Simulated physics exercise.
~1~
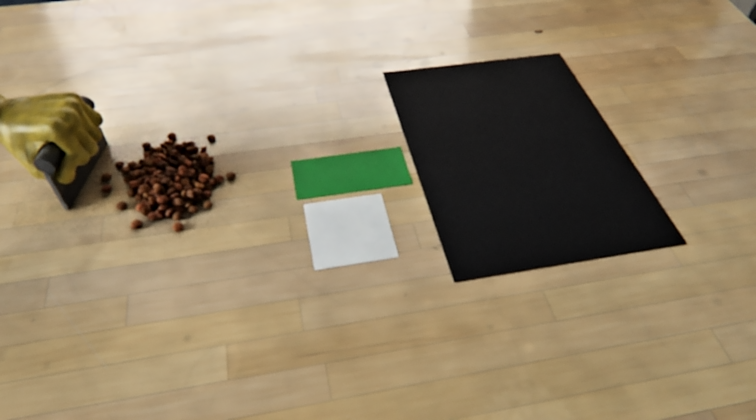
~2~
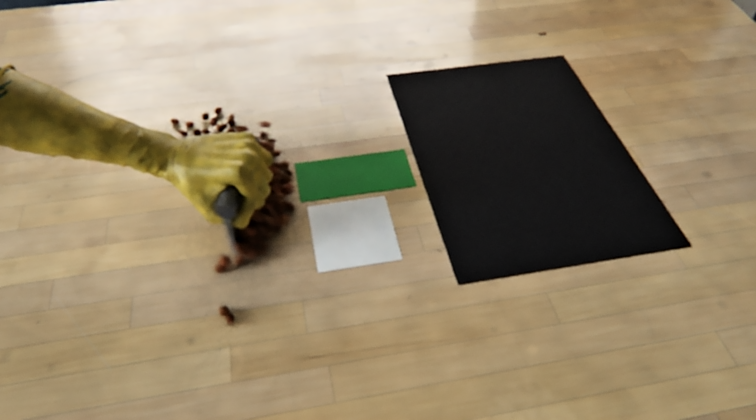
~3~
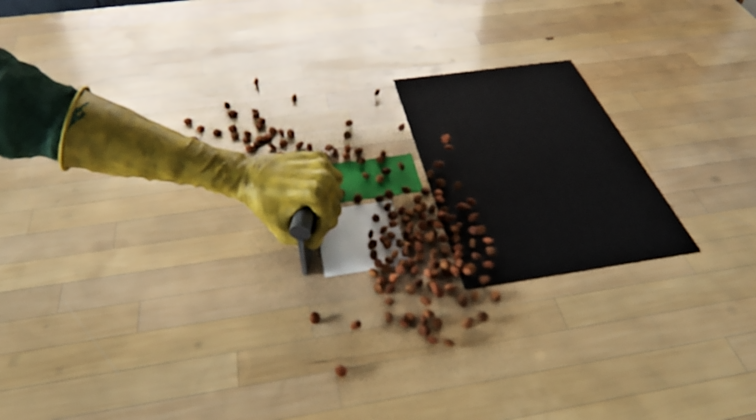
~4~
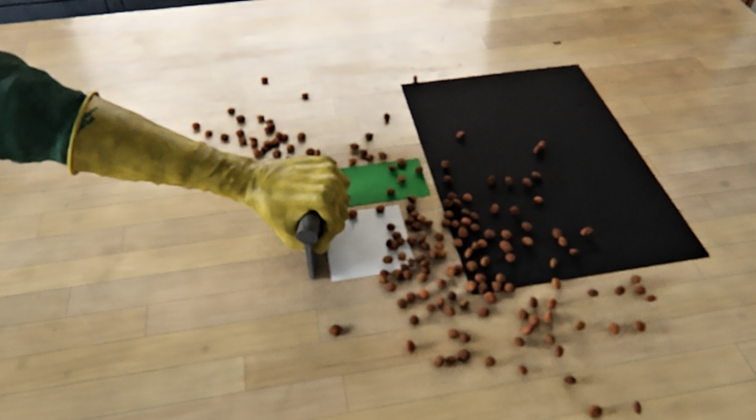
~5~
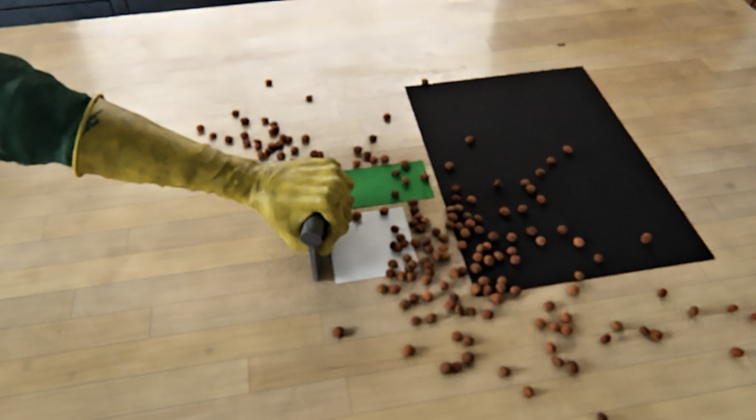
A yellow-gloved hand holding a scraper swept a pile of small brown pellets rightward across a wooden table and stopped over the white mat's edge, while the pellets rolled on and scattered, some on the black, green and white mats, most on bare wood.
